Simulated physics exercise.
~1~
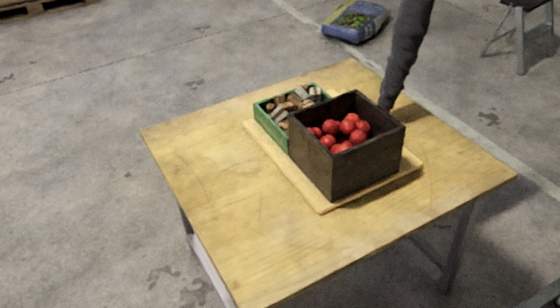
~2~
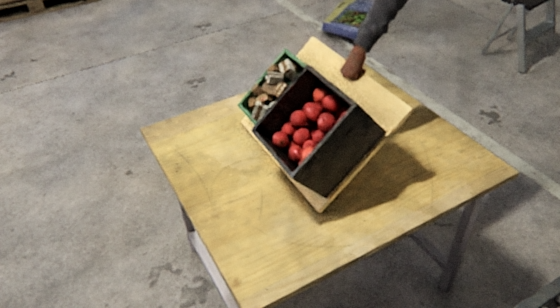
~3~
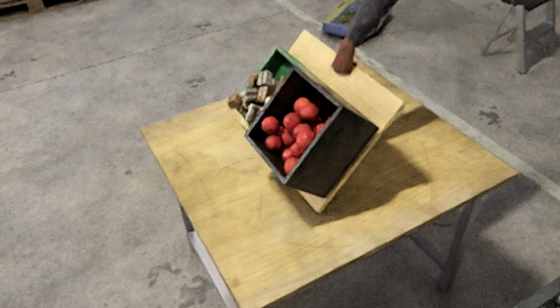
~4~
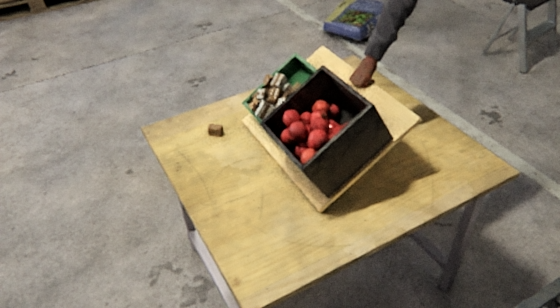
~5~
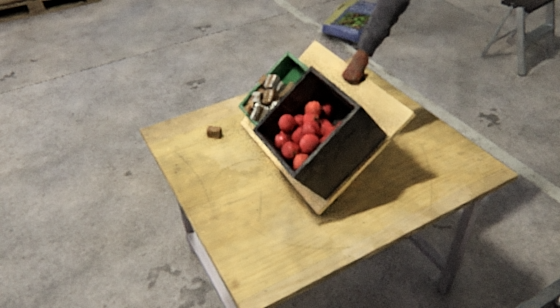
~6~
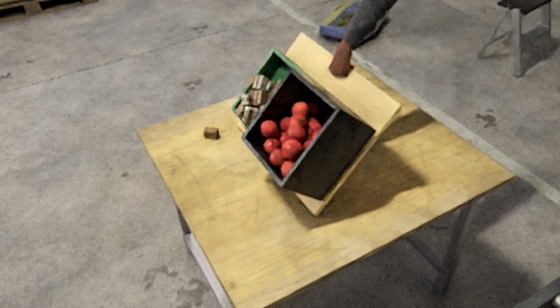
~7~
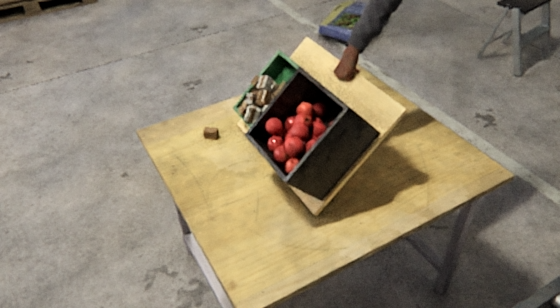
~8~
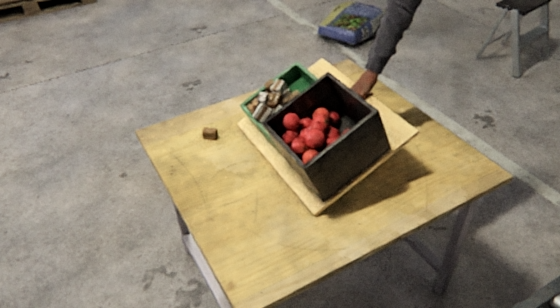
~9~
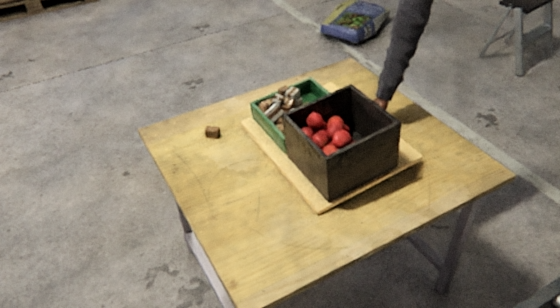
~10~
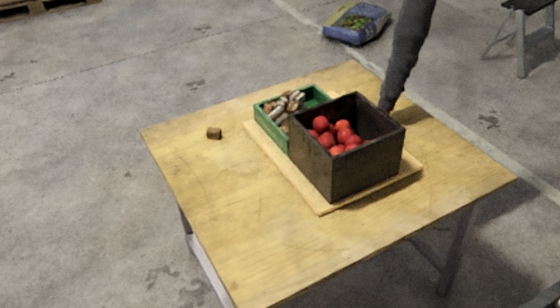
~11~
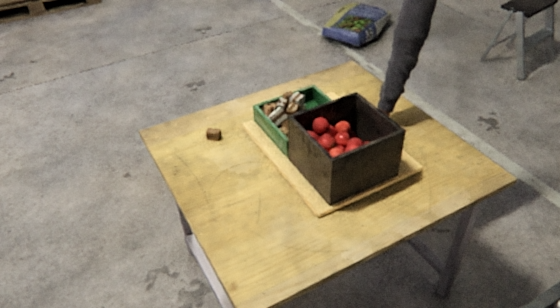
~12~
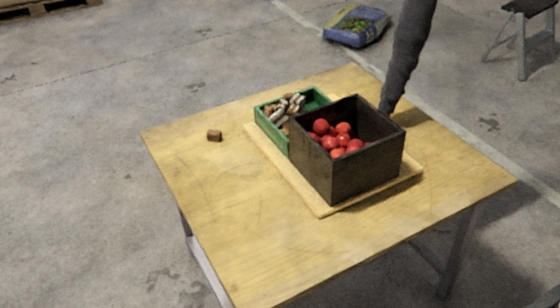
Board holding a black box of red balls and a green tray tilts twice by hand, spilling one small piece, then lies flat.
